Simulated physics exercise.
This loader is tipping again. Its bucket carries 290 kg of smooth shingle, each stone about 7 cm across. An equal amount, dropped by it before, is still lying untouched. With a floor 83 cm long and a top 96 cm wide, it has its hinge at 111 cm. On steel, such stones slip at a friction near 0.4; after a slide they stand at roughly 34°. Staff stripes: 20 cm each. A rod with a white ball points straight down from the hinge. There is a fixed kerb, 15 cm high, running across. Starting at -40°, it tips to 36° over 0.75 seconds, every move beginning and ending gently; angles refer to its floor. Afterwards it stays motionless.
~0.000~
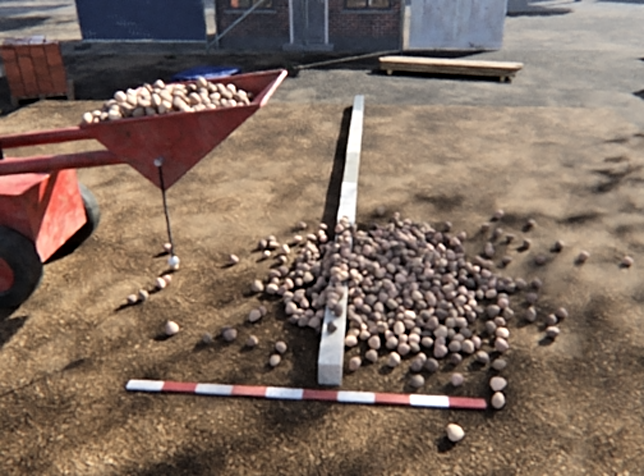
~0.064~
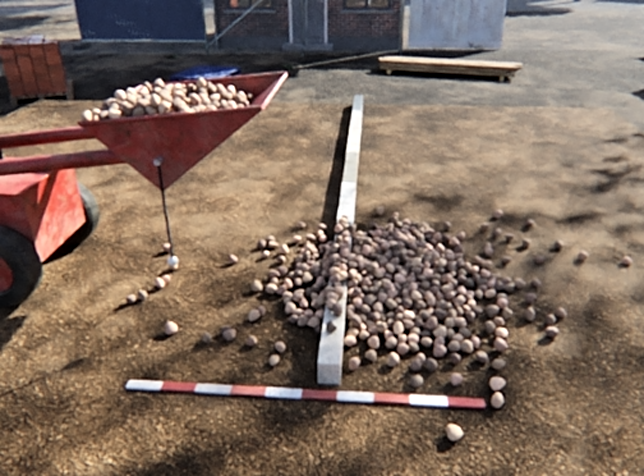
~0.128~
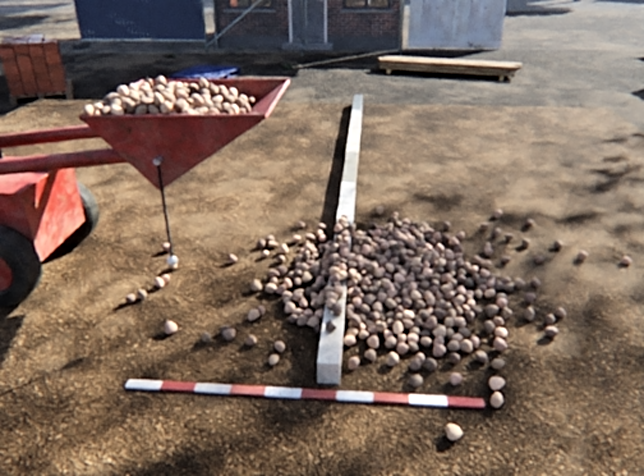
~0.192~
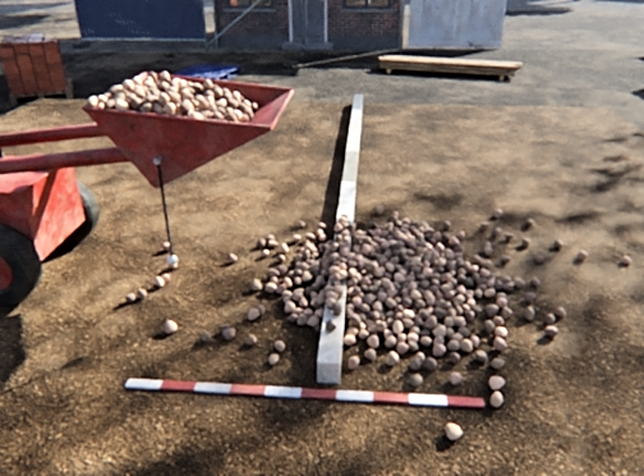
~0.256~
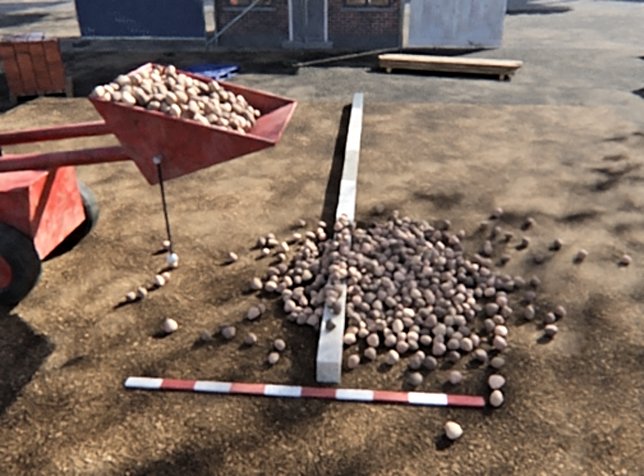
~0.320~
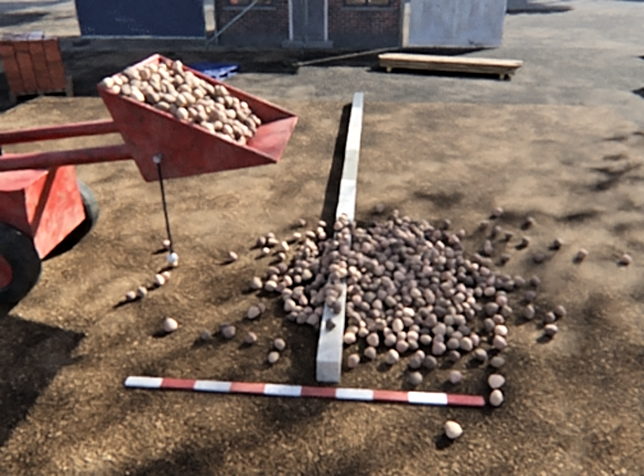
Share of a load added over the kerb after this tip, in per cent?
Some 22 %.
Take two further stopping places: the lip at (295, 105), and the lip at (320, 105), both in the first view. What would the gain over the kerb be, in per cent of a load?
Roughly 50 and 85 per cent, in that order.
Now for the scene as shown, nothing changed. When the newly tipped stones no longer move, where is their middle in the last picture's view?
Around (310, 267).
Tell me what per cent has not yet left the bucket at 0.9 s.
Near 75 per cent of the load is held.
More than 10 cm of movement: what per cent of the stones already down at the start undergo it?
5 per cent.
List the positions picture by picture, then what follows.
The bucket is at -40°, its lip at (261, 105); the top of the load is at (188, 90). The earlier load is highest near (344, 260), 19 cm above ground level, 21 % on this side of the kerb, 80 % over the kerb, in the first frame.
The bucket is at -38°, its lip at (262, 108); the top of the load is at (175, 90); the stones move at 0.2 m/s on average, in the second frame.
The bucket is at -34°, its lip at (266, 116); the top of the load is at (165, 86); the stones move at 0.3 m/s on average, in the third frame.
Lip at (271, 129), floor tilted -28°, highest stones at (152, 82); the stones move at 0.4 m/s on average, in the fourth frame.
The bucket is at -19°, its lip at (275, 144); the top of the load is at (153, 76); the stones move at 0.5 m/s on average, in the fifth frame.
The bucket is at -10°, its lip at (277, 162); the top of the load is at (154, 70); the stones move at 0.6 m/s on average, in the sixth frame.
After 0.6 s the floor is at 24°; in per cent of one load, 100 in the bucket, 21 on this side of the kerb, 80 over the kerb; the foremost stones are at (556, 256).
After 0.9 s the floor is at 36°; in per cent of one load, 74 in the bucket, 46 on this side of the kerb, 80 over the kerb; the foremost stones are at (556, 256).
After 1.2 s the floor is at 36°; in per cent of one load, 18 in the bucket, 94 on this side of the kerb, 88 over the kerb; the foremost stones are at (556, 256).
After 3.7 s the floor is at 36°; in per cent of one load, 0 in the bucket, 99 on this side of the kerb, 102 over the kerb; the foremost stones are at (556, 256). Net gain over the kerb, 22.
